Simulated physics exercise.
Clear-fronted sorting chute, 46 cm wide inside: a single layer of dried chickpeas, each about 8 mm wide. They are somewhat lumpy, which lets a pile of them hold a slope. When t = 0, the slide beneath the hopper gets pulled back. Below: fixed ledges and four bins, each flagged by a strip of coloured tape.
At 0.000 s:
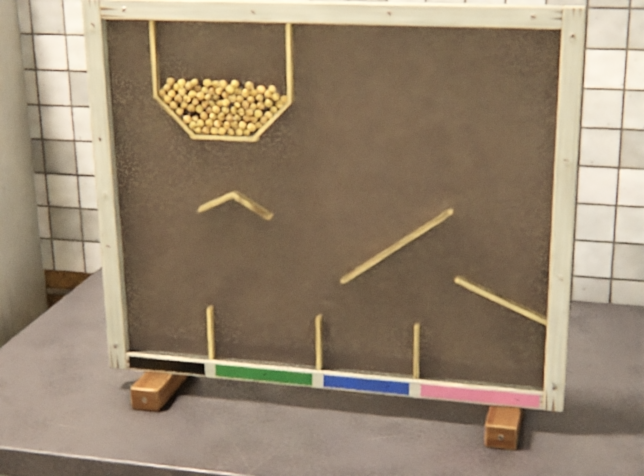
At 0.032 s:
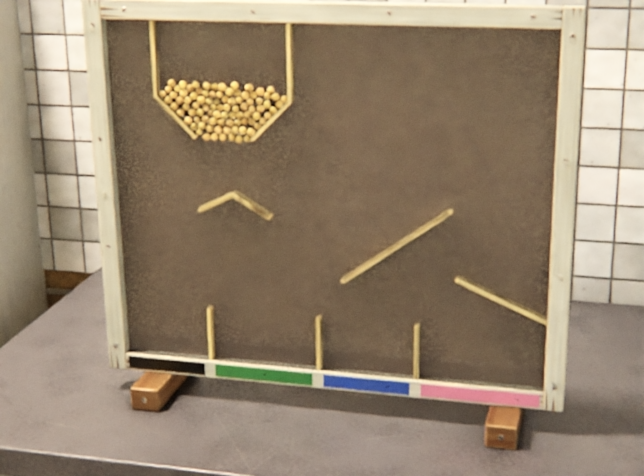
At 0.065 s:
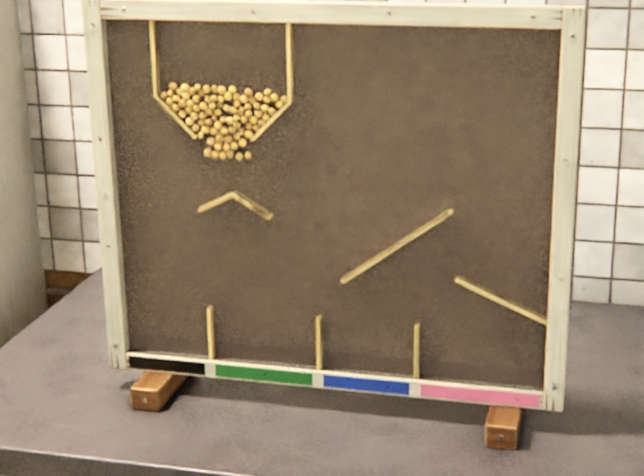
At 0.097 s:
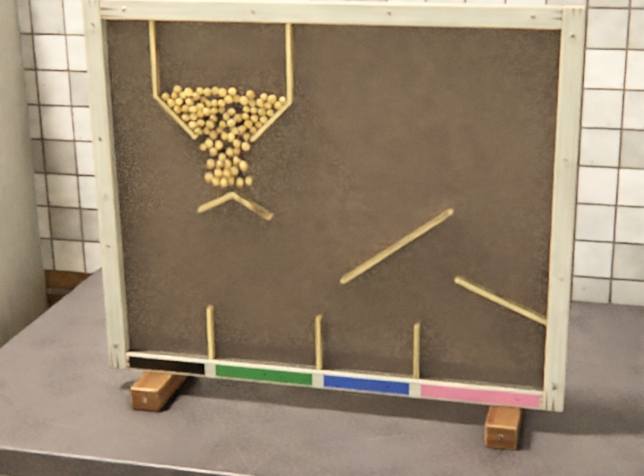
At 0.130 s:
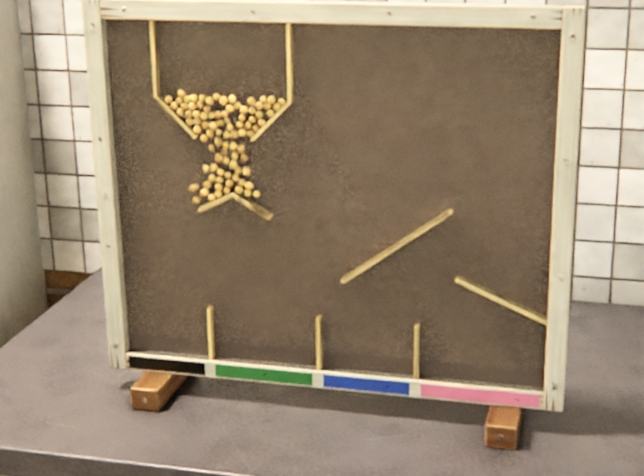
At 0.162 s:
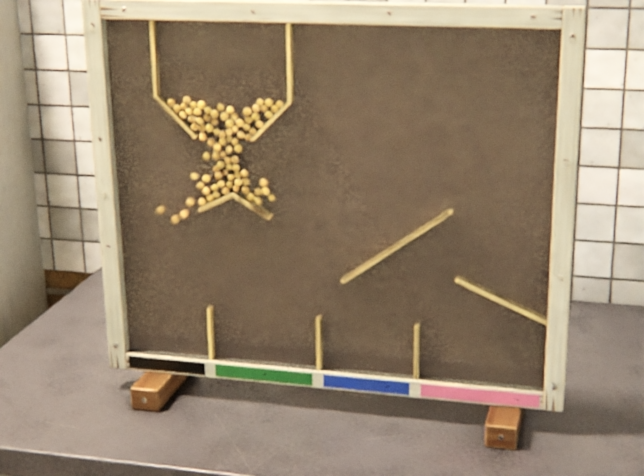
A large upright board with a pale frame stands on wooden feet on a grey counter before white tiles, seen from the front by a still camera. Chickpeas fill a hopper at upper left, above a small peaked roof, two sloping ledges at right, and black, green, blue and pink strips. The hopper's bottom opens, and chickpeas pour onto the roof, spreading both ways, some leaving its left edge.
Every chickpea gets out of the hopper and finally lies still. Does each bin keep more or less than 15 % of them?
The black bin is beyond, the green bin short of, the blue bin beyond, the pink bin short of 15 per cent.
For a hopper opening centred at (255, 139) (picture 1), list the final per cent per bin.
The black bin ends with 10 %, the green bin with 35 %, the blue bin with 55 % and the pink bin with 0 %.
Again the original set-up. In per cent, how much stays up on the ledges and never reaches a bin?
I'd guess close to 0 in a hundred.
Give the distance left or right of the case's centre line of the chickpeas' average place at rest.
Left side, about 10 cm off centre.
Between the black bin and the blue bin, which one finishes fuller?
It's the black bin.
After 0.24 s 80 % have left the hopper; down in the bins, nothing yet.
After 0.34 s 100 % have left the hopper; down in the bins, black 15 %, blue 10 %.
After 0.55 s 100 % have left the hopper; down in the bins, black 50 %, green 5 %, blue 30 %.
In the end, by 1.4 s, black 60 %, green 5 %, blue 35 %, pink 0 %.
